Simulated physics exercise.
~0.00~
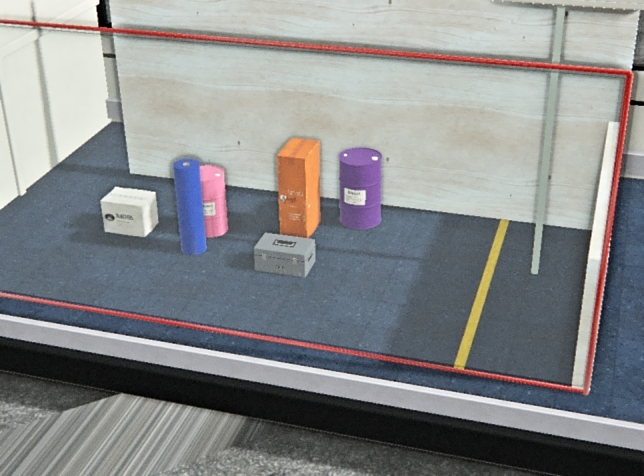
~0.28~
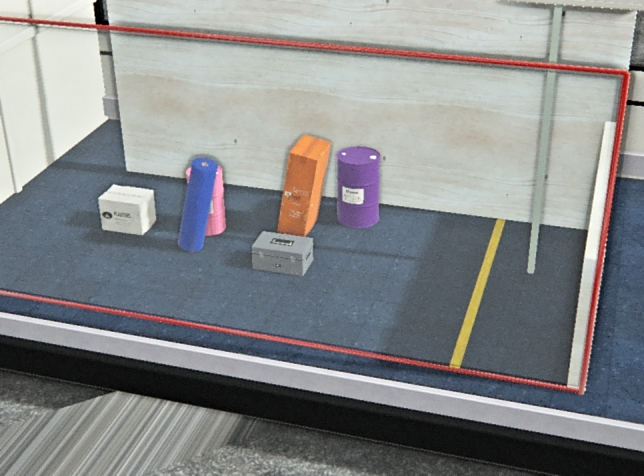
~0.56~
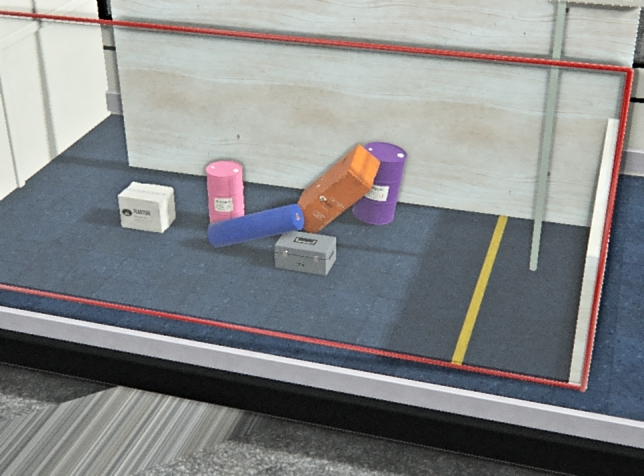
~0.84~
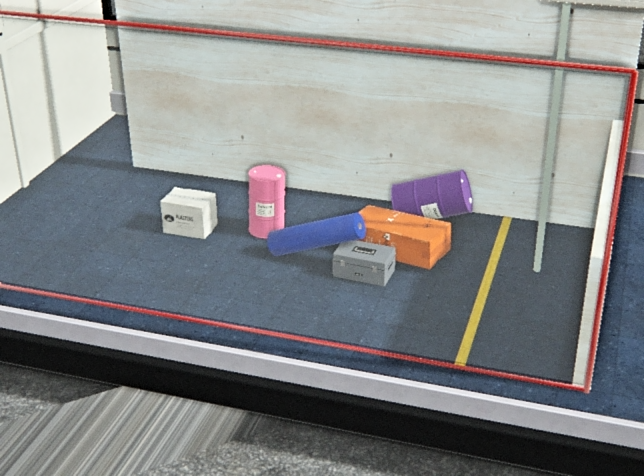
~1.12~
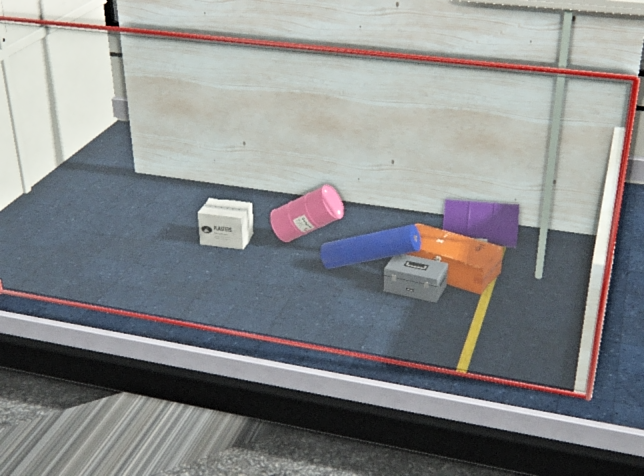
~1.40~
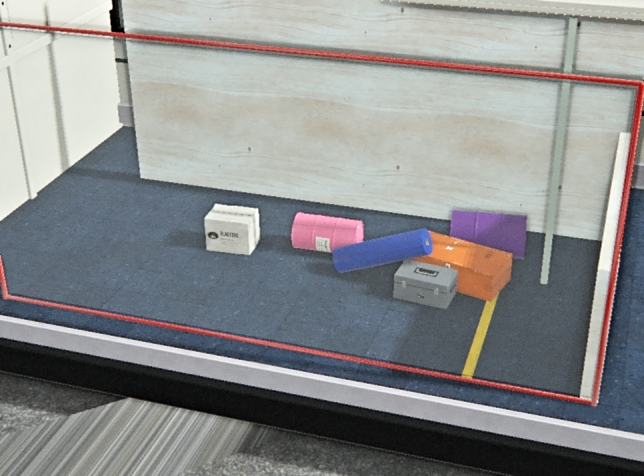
The footage shows drums, boxes and a blue roll sliding right across a blue floor as the roll and orange box topple, followed by the purple drum, then the pink one. The carton and toolbox stay upright, and the purple drum's middle rests short of the yellow line.
